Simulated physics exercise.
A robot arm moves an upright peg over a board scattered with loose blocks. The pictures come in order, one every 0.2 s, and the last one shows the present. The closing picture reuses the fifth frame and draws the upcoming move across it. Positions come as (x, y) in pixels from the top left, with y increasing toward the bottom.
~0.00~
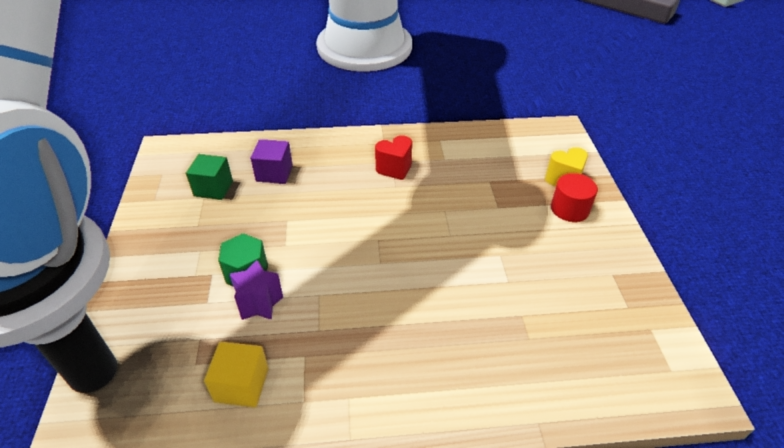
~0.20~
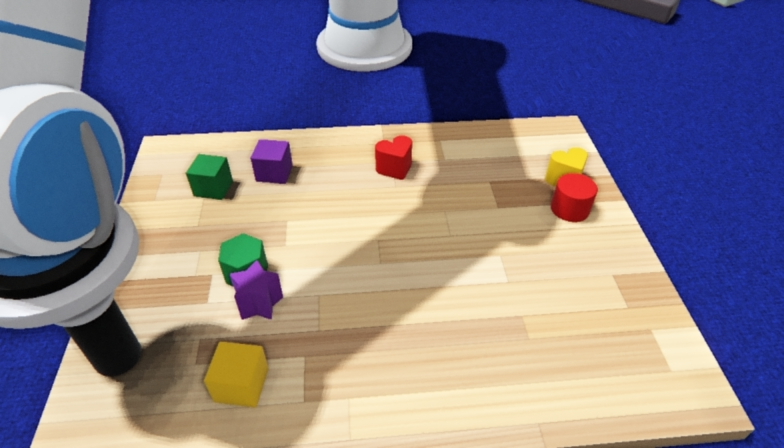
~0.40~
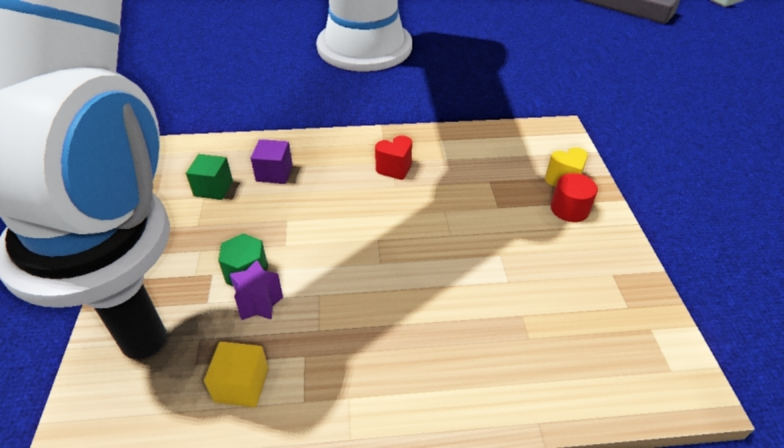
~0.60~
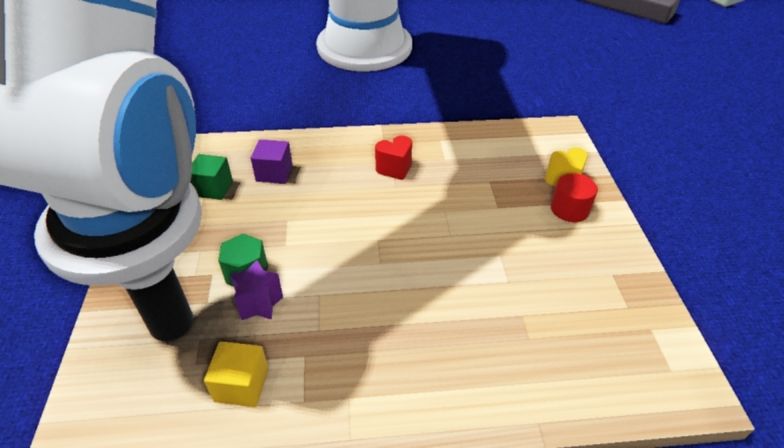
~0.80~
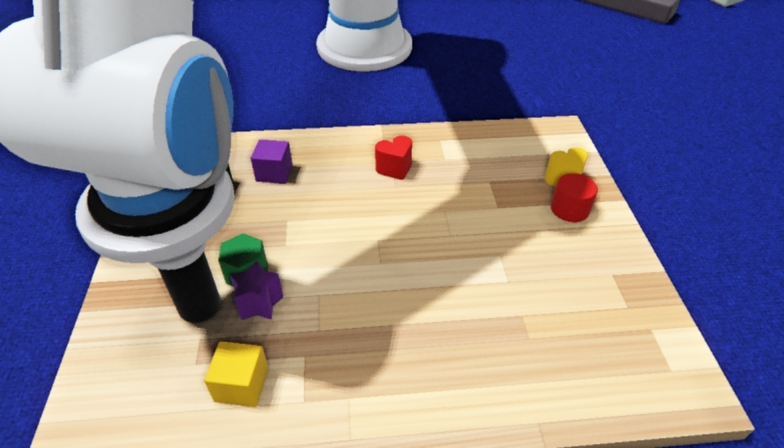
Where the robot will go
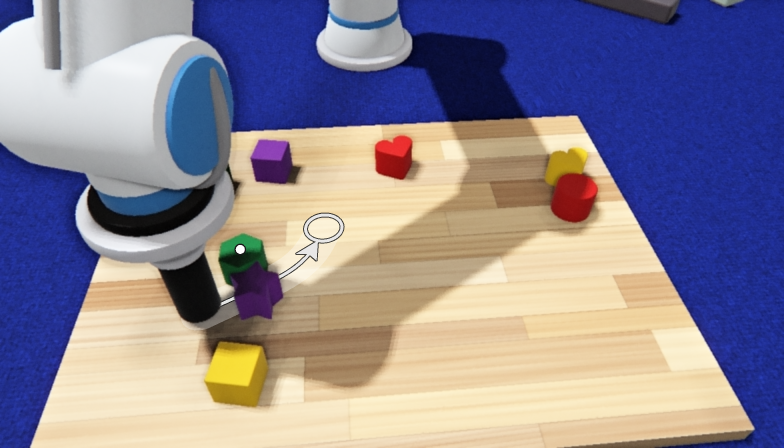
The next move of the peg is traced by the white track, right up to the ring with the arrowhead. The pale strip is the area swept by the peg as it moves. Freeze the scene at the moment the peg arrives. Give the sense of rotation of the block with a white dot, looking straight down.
Its spin: Anticlockwise.
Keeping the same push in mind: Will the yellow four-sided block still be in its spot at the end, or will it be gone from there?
It keeps its spot.
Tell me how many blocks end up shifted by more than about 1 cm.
I'm going with two.
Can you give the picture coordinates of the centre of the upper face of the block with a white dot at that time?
Most likely (270, 218).
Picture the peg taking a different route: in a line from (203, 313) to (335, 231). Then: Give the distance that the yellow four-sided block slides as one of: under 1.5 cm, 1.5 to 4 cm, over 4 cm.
The move is short, under 1.5 cm.
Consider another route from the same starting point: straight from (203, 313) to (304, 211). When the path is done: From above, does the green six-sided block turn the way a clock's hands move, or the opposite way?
Viewed from above: Clockwise.
Drawn move, from (203, 313) through (256, 288) and (301, 262) to (324, 228); the dot is on the green six-sided block.
What follows on the original path. One third of the way, peg (254, 282); green six-sided block (260, 233), turned 35° anticlockwise; purple star (283, 275), turned 40° clockwise.
Two thirds of the way, peg (301, 255); green six-sided block (269, 219), turned 70° anticlockwise; purple star (300, 273), turned 80° clockwise.
At the end, peg (323, 221); yellow four-sided block still; green six-sided block (270, 218), turned 80° anticlockwise; purple star (300, 273), turned 80° clockwise.
